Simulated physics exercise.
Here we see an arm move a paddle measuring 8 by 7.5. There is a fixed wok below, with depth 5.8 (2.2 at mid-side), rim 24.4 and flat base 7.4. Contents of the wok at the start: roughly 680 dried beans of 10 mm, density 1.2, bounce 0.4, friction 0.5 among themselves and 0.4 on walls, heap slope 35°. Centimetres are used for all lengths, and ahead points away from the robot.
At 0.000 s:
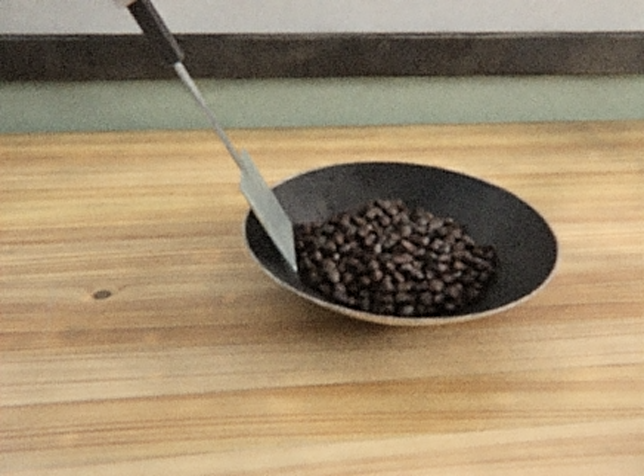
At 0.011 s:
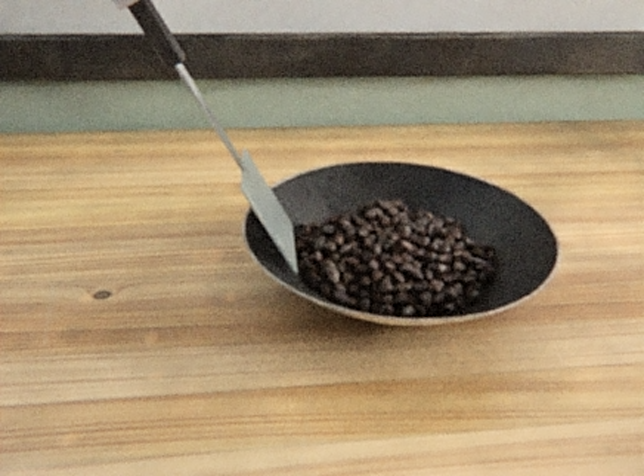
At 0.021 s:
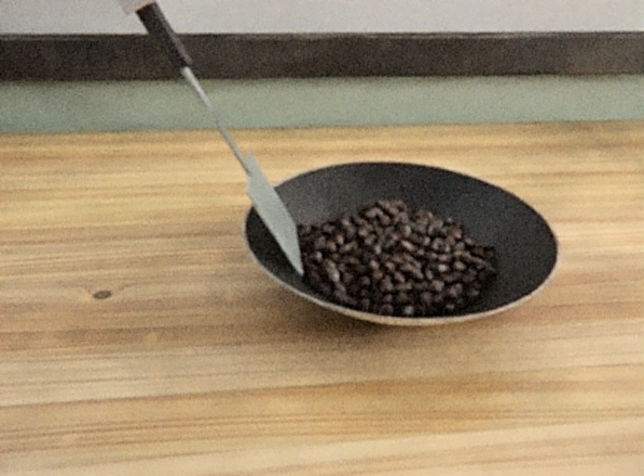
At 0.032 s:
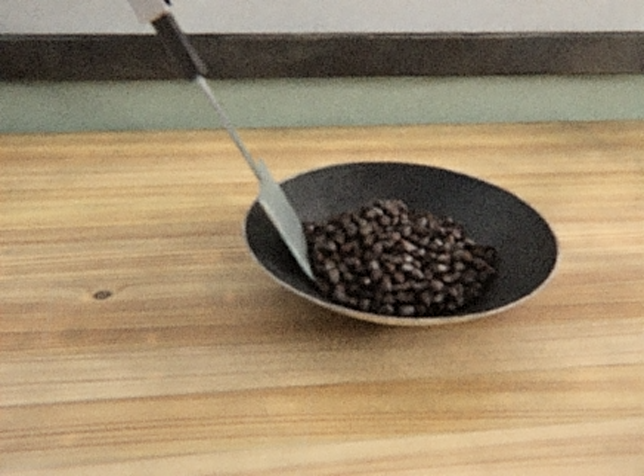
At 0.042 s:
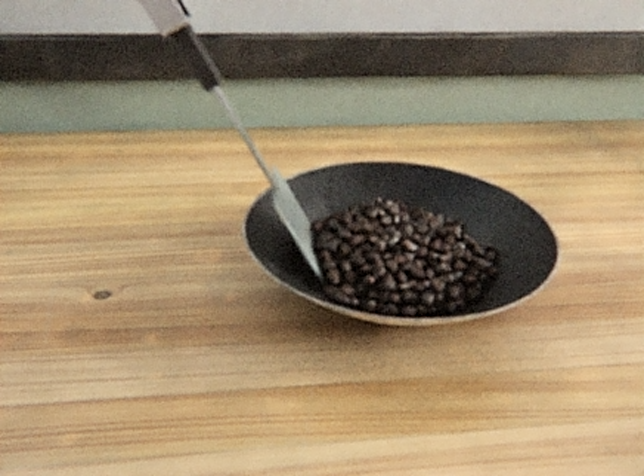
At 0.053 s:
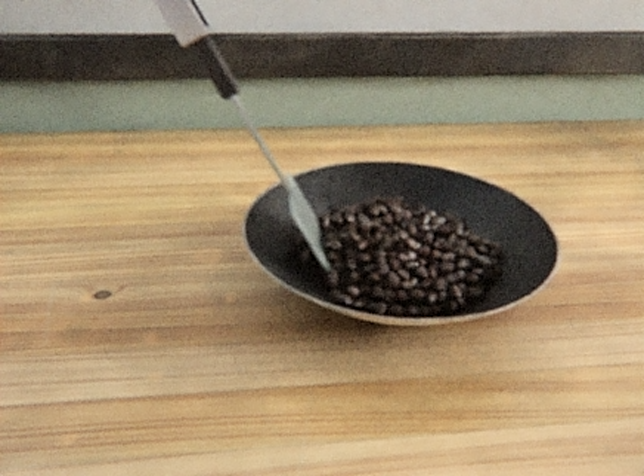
The footage shows a dark wok of dark brown beans on a wooden surface as an arm slides a flat metal paddle a short way rightward from the wok's left side into the heap, slightly shifting the beans.
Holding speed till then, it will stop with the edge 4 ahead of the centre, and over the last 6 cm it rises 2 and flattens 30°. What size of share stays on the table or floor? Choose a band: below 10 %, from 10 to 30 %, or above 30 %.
That share falls between 10 and 30 %.
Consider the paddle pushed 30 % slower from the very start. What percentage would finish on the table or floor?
Then roughly 5 percent.
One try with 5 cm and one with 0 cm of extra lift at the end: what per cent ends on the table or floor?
It works out to some 20 per cent for the first setting and some 15 per cent for the second.
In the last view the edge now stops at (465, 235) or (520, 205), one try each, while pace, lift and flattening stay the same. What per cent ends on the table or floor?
Respectively about 35 and 55 percent end on the table or floor.
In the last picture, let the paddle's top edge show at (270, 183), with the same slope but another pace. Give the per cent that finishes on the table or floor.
5 %.
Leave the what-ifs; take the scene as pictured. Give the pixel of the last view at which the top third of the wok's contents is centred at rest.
Roughly at (490, 227).
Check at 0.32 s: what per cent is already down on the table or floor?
Roughly 15 percent.
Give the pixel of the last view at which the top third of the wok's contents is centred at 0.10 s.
Centre: Approx. (446, 231) in the last view.
After 0.08 s, sloping 61°, highest piece 8 above the table; 681 in the wok.
After 0.10 s, sloping 50°, highest piece 10 above the table; 681 in the wok.
After 0.32 s, sloping 33°, highest piece 7 above the table; 557 in the wok, 101 on the table or floor, 23 on the blade or in flight.
After 1.37 s, sloping 33°, highest piece 7 above the table; 554 in the wok, 127 on the table or floor.
At rest, 554 in the wok, 127 on the table or floor. That is 19 % on the table or floor.
